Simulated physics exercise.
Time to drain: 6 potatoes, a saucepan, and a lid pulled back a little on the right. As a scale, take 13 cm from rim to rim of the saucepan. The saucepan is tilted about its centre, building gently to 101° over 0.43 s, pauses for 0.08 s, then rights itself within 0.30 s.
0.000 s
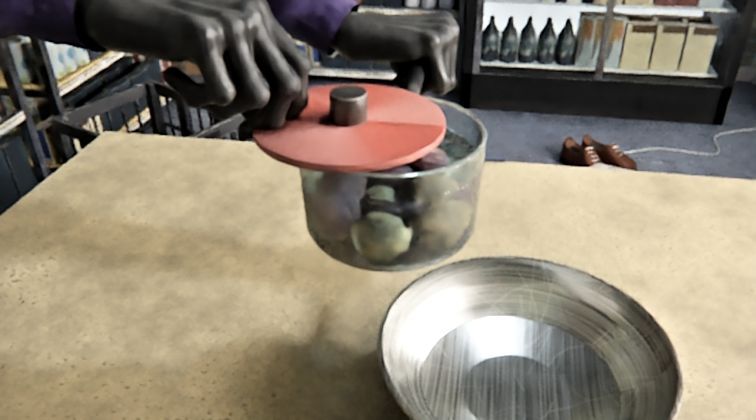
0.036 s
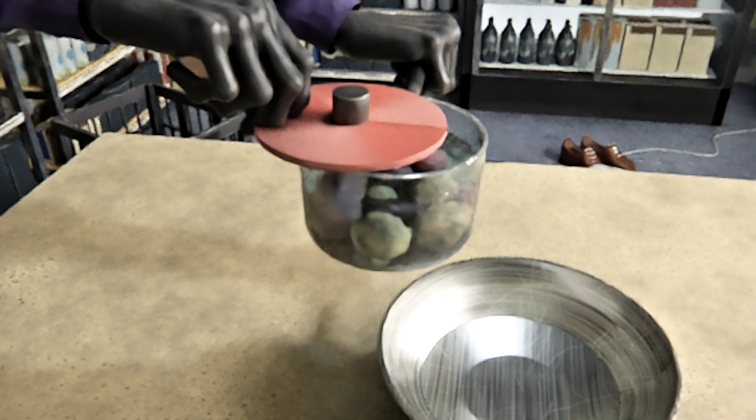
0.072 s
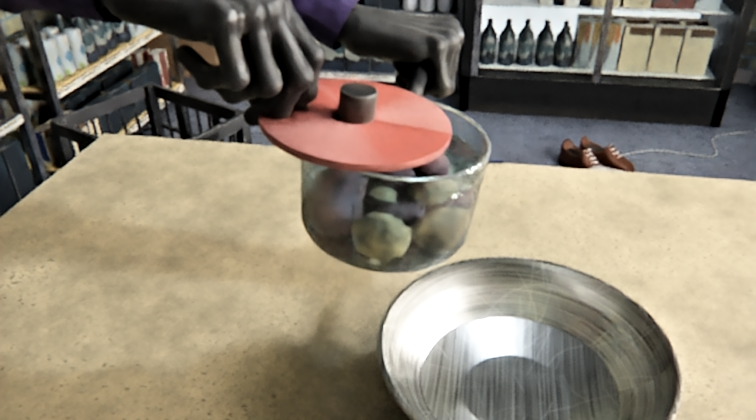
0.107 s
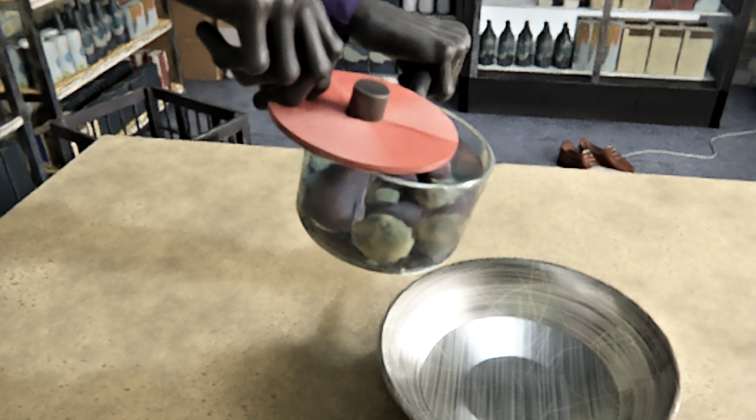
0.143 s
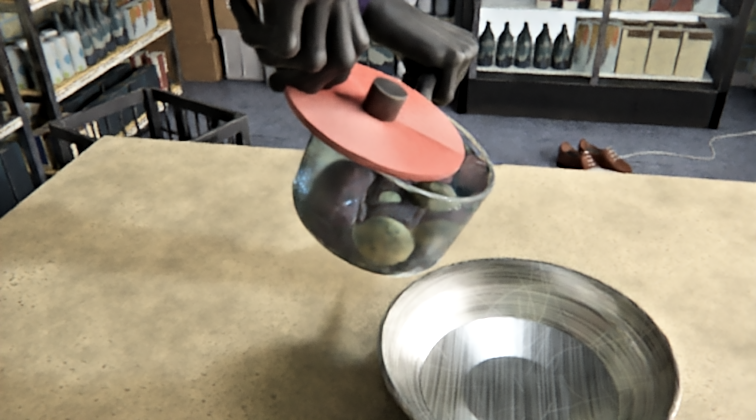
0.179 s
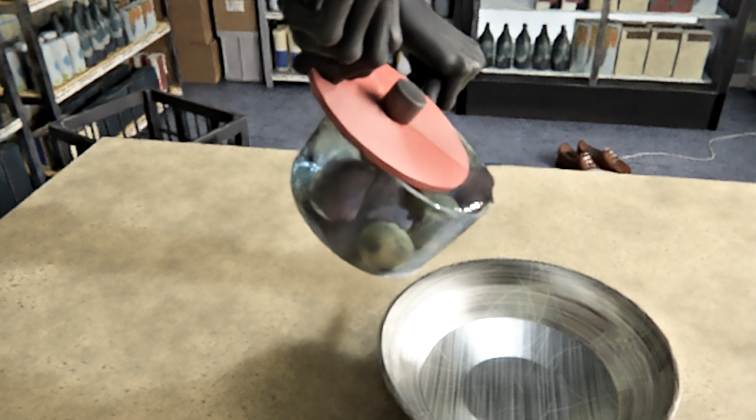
The clip shows dark-gloved hands holding a glass pan of round, fruit-like pieces under a red lid set slightly back from its right rim, gradually tilting both rightward beside a wide metal bowl on a tan table.
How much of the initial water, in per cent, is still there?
Some 18 percent remains.
By 0.34 s the tilt is 91° and 59 per cent of the water is still in the saucepan.
By 0.46 s the tilt is 101° and 32 per cent of the water is still in the saucepan.
By 0.58 s the tilt is 86° and 21 per cent of the water is still in the saucepan.
By 0.72 s the tilt is 21° and 18 per cent of the water is still in the saucepan.
At rest 18 per cent of the water is still in the saucepan.
